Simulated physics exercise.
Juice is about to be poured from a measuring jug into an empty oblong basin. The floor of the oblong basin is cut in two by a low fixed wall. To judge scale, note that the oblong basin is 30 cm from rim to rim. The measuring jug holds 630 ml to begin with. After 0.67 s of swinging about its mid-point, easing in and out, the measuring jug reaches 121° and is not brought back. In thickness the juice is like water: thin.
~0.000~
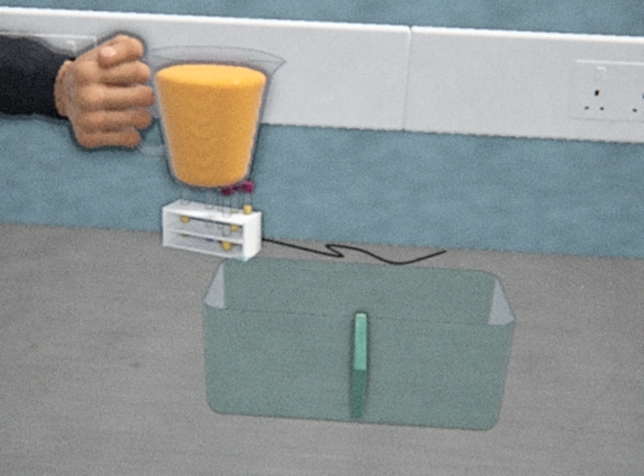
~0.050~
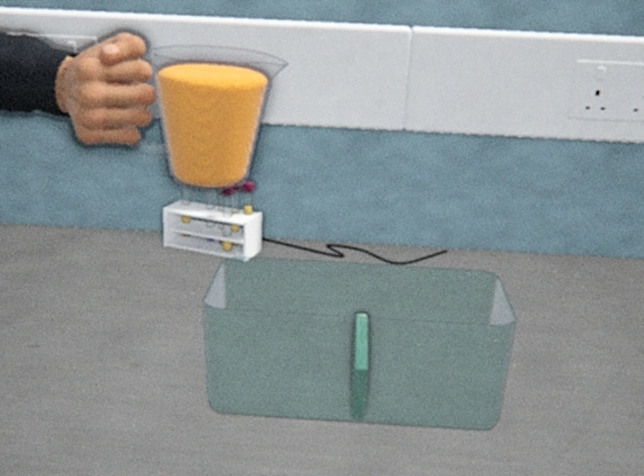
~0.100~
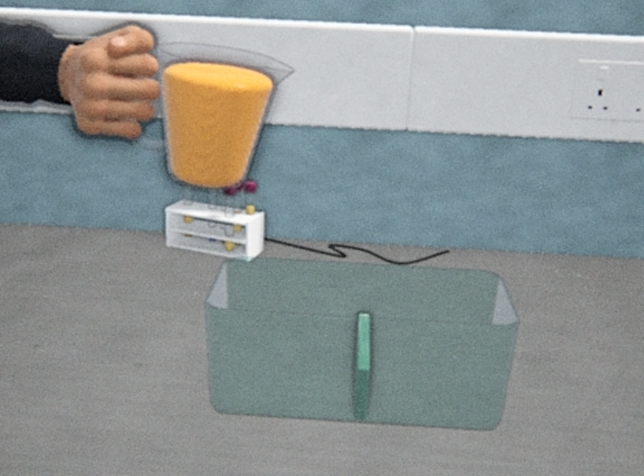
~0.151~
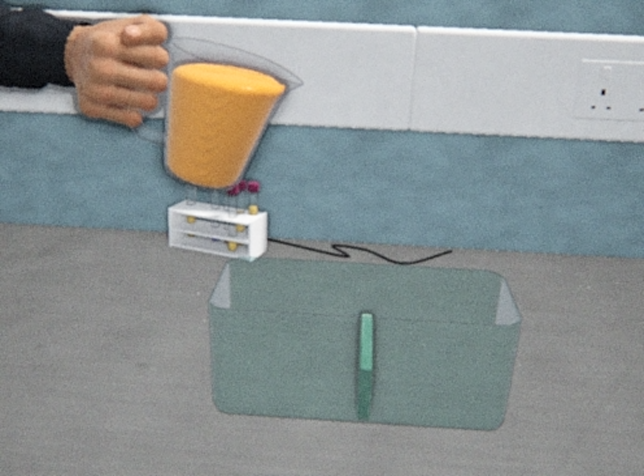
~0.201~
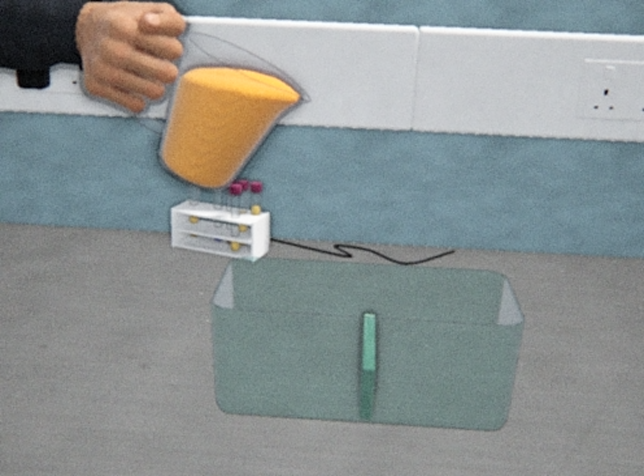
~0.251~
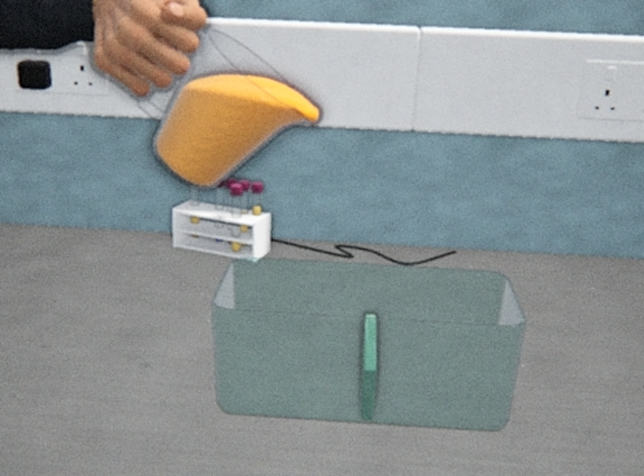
A hand in a dark sleeve at upper left tilts a clear measuring jug of orange juice steadily to the right, the juice sliding up to the pouring edge. The view looks slightly down on a grey worktop against a blue wall with white trunking and sockets. Below the jug stands a white rack of tubes with a black cable, and a translucent green oblong basin sits in front.
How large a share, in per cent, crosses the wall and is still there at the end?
A share of about 17 per cent.
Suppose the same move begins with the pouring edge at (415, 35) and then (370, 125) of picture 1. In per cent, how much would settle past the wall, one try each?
I'd say 80 percent on the first go, 75 percent on the next.
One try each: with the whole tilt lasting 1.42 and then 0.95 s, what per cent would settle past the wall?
Respectively 30 and 20 %.
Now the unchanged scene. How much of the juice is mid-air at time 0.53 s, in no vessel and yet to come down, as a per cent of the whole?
My guess is roughly 32 %.
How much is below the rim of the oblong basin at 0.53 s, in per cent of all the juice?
Around 32%.
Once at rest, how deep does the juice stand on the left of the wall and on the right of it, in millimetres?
Once settled, the left stands around 26 mm and the right around 6 mm.
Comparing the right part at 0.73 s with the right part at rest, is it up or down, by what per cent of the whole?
Result: An increase, close to 3.
By 0.53 s the tilt is 108° and 36 per cent is still to pour, 19 is left of the wall and 13 right of it.
By 0.73 s the tilt is 121° and 1 per cent is still to pour, 76 is left of the wall and 14 right of it.
By 0.94 s the tilt is 121° and 0 per cent is still to pour, 78 is left of the wall and 17 right of it.
By 1.17 s the tilt is 121° and 0 per cent is still to pour, 78 is left of the wall and 17 right of it.
At rest 78 per cent lies left of the wall, 17 right of it and 5 outside.
